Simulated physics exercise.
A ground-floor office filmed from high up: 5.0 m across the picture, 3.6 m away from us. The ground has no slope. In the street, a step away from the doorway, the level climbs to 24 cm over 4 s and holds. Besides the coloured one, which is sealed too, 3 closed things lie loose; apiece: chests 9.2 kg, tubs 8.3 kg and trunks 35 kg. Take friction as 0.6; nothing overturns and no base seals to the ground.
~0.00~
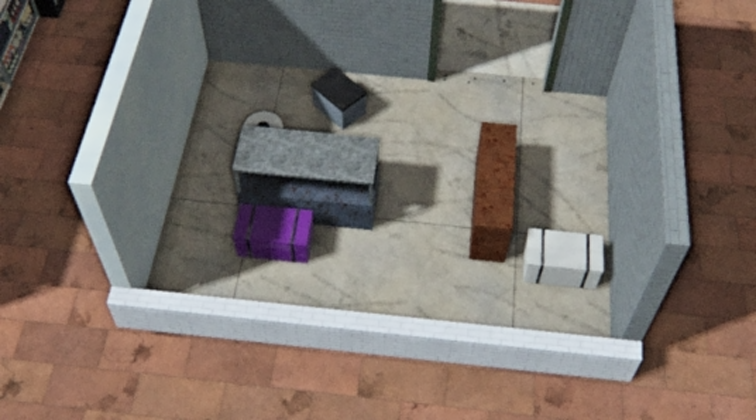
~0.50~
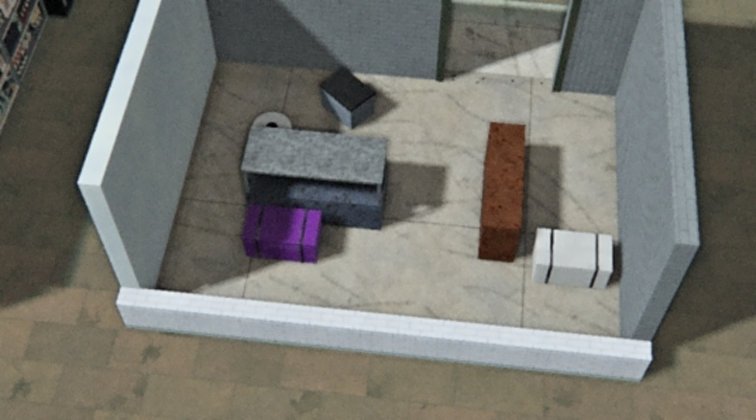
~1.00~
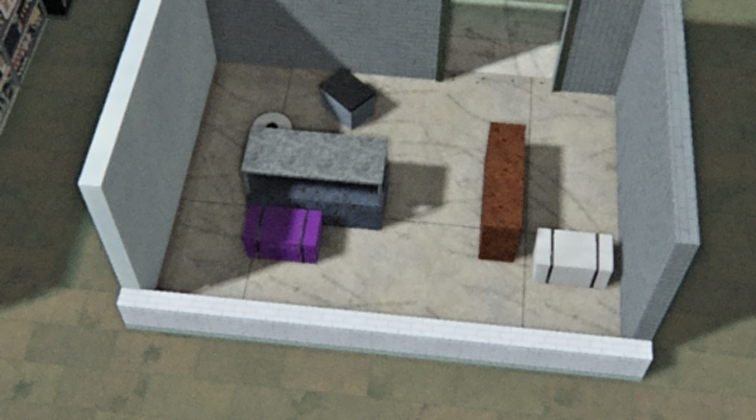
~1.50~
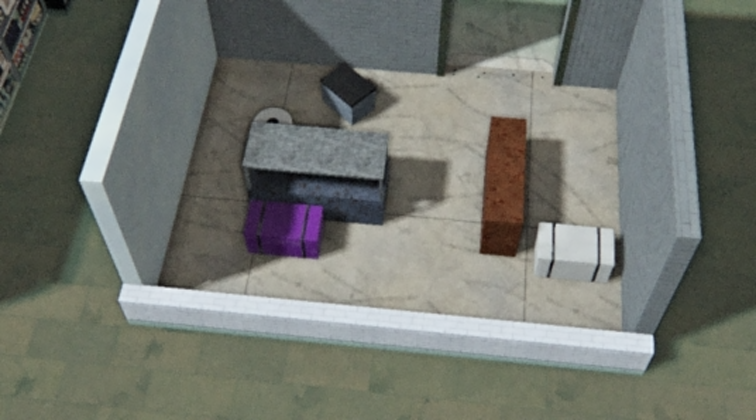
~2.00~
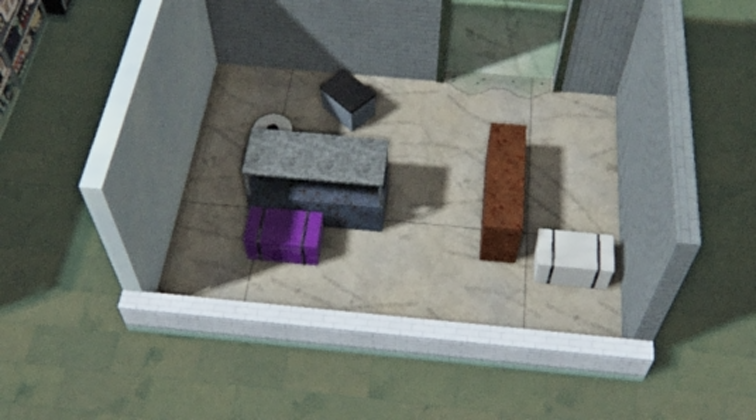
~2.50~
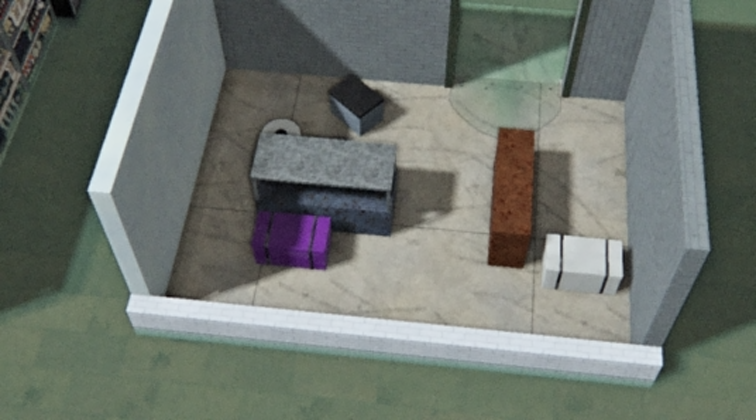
Ground-floor office seen from high up with a purple trunk resting still, greenish water covering the street and spreading through the doorway.
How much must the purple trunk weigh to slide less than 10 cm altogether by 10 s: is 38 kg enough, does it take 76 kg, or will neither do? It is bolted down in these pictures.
I expect that the lower weight is enough.
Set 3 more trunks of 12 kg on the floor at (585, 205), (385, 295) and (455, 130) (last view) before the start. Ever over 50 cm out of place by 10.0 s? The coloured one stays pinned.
In that order: Past it, past it, past it.
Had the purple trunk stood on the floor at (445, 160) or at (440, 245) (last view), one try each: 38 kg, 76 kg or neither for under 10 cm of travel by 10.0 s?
In that order: It takes the larger; it takes the larger.
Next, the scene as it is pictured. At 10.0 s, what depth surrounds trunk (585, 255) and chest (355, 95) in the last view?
Roughly 12 and 2 cm.
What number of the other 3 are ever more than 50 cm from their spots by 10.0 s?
I count 1.
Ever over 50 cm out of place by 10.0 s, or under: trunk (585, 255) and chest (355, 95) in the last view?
In that order: More, less.
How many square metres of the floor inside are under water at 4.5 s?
Roughly 7.0 m2.
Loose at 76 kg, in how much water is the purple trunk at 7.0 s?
About 1 cm.
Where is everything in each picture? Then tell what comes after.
In the first picture, the purple trunk at (273, 224) rests on the ground; 0.0 m2 under water; 0 of 4 have shifted.
In the second picture, the purple trunk at (282, 224), on the bottom; water covers 0.0 m2; 0 of 4 have shifted.
In the third picture, the purple trunk at (282, 225), on the bottom; 0.0 m2 under water; 0 of 4 have shifted.
In the fourth picture, the purple trunk at (284, 220) rests on the ground; water covers 0.0 m2; 0 of 4 have shifted.
In the fifth picture, the purple trunk at (283, 227) rests on the ground; 0.1 m2 under water; 0 of 4 have shifted.
In the sixth picture, the purple trunk at (291, 231) rests on the ground; water covers 0.7 m2; 0 of 4 have shifted.
After 3.5 s the purple trunk would be 0 cm from its start with 38 kg and 0 cm from its start with 76 kg; 0 cm of water round it then.
After 4.5 s the purple trunk would be 0 cm from its start with 38 kg and 0 cm from its start with 76 kg; 0 cm of water round it then.
After 7.0 s the purple trunk would be 0 cm from its start with 38 kg and 0 cm from its start with 76 kg; 1 cm of water round it then.
After 10.0 s the purple trunk would be 0 cm from its start with 38 kg and 0 cm from its start with 76 kg; 8 cm of water round it then.
